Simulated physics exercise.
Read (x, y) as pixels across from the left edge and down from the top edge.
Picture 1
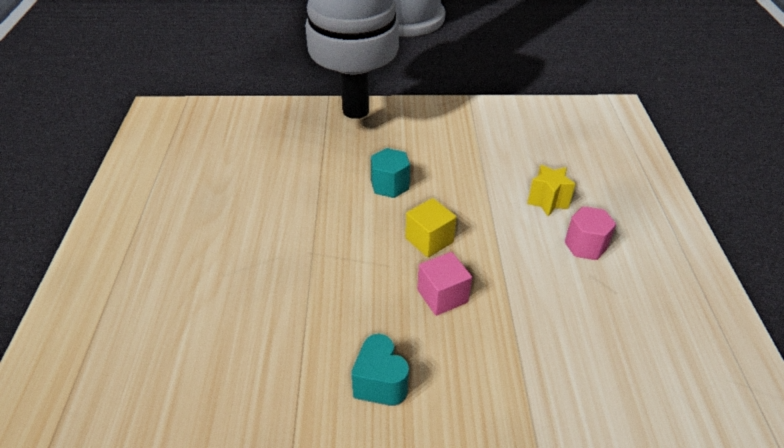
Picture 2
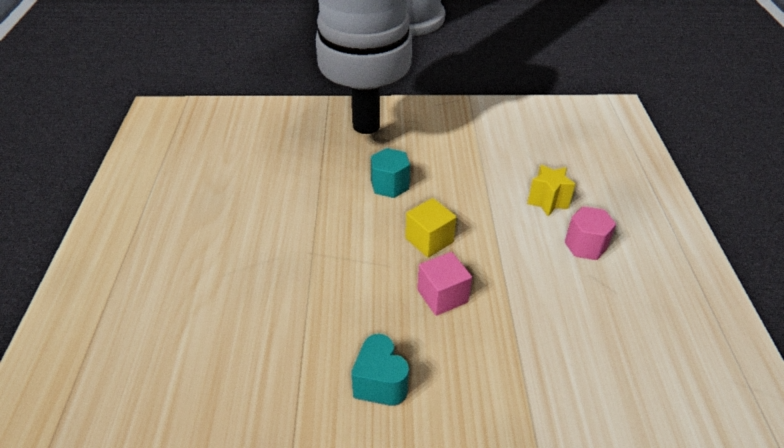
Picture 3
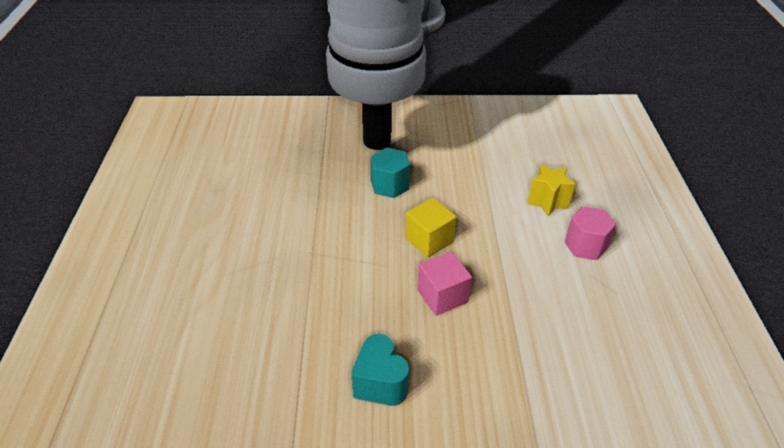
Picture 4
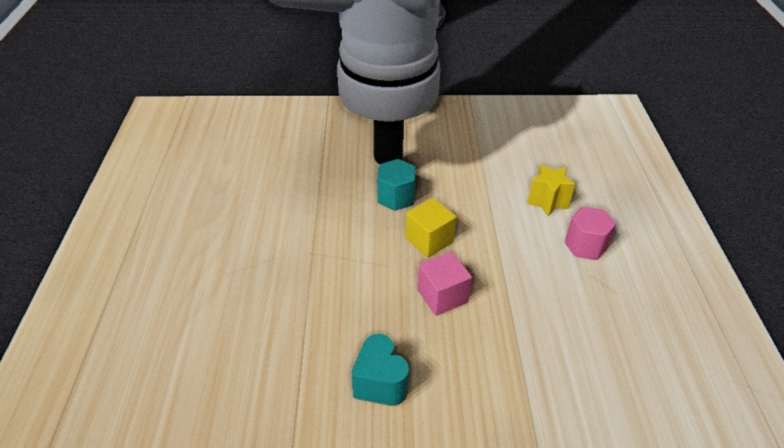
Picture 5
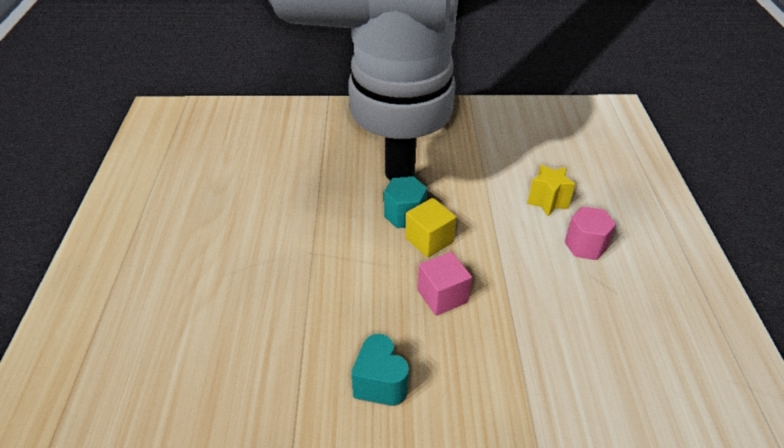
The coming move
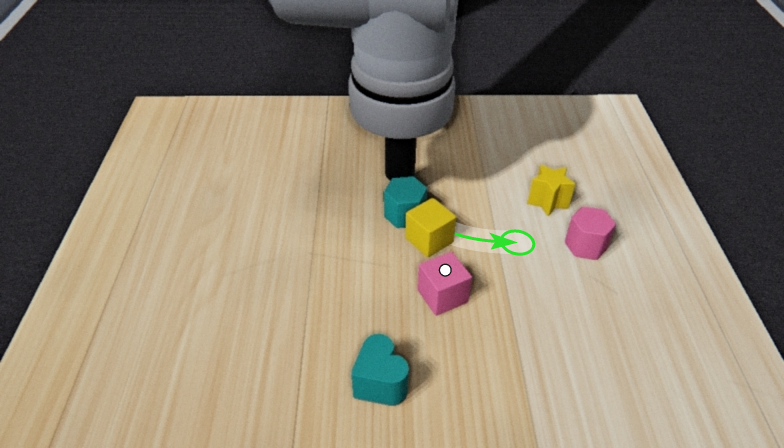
On a wooden board, a robot arm pushes the teal block toward the yellow cube.
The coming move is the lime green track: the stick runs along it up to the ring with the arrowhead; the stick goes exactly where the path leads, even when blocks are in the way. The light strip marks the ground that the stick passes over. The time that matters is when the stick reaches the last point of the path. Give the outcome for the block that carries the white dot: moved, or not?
Left where it is.
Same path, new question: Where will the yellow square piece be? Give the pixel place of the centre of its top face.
Answer: (446, 233).
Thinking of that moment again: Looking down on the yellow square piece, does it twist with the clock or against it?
It swings round anticlockwise.
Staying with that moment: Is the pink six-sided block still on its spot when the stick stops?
Answer: Yes.
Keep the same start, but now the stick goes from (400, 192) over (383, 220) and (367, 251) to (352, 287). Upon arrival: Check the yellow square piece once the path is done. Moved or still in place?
At the end of the path, it will have moved.
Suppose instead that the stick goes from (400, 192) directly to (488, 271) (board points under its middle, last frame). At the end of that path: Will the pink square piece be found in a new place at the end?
The answer is yes.
Path on the board, from (400, 192) over (426, 219) and (468, 237) to (517, 242); the dot is on the pink square piece.
The first path, step by step. One third of the way, stick (427, 201); turquoise six-sided block (409, 215), turned 35° clockwise; yellow square piece (445, 232), turned 15° anticlockwise.
Two thirds of the way, stick (471, 219); turquoise six-sided block (409, 216), turned 40° clockwise; yellow square piece (446, 233), turned 20° anticlockwise.
At the end, stick (521, 224); turquoise six-sided block (409, 216), turned 40° clockwise; yellow square piece (446, 233), turned 20° anticlockwise; pink square piece in place; pink six-sided block in place.
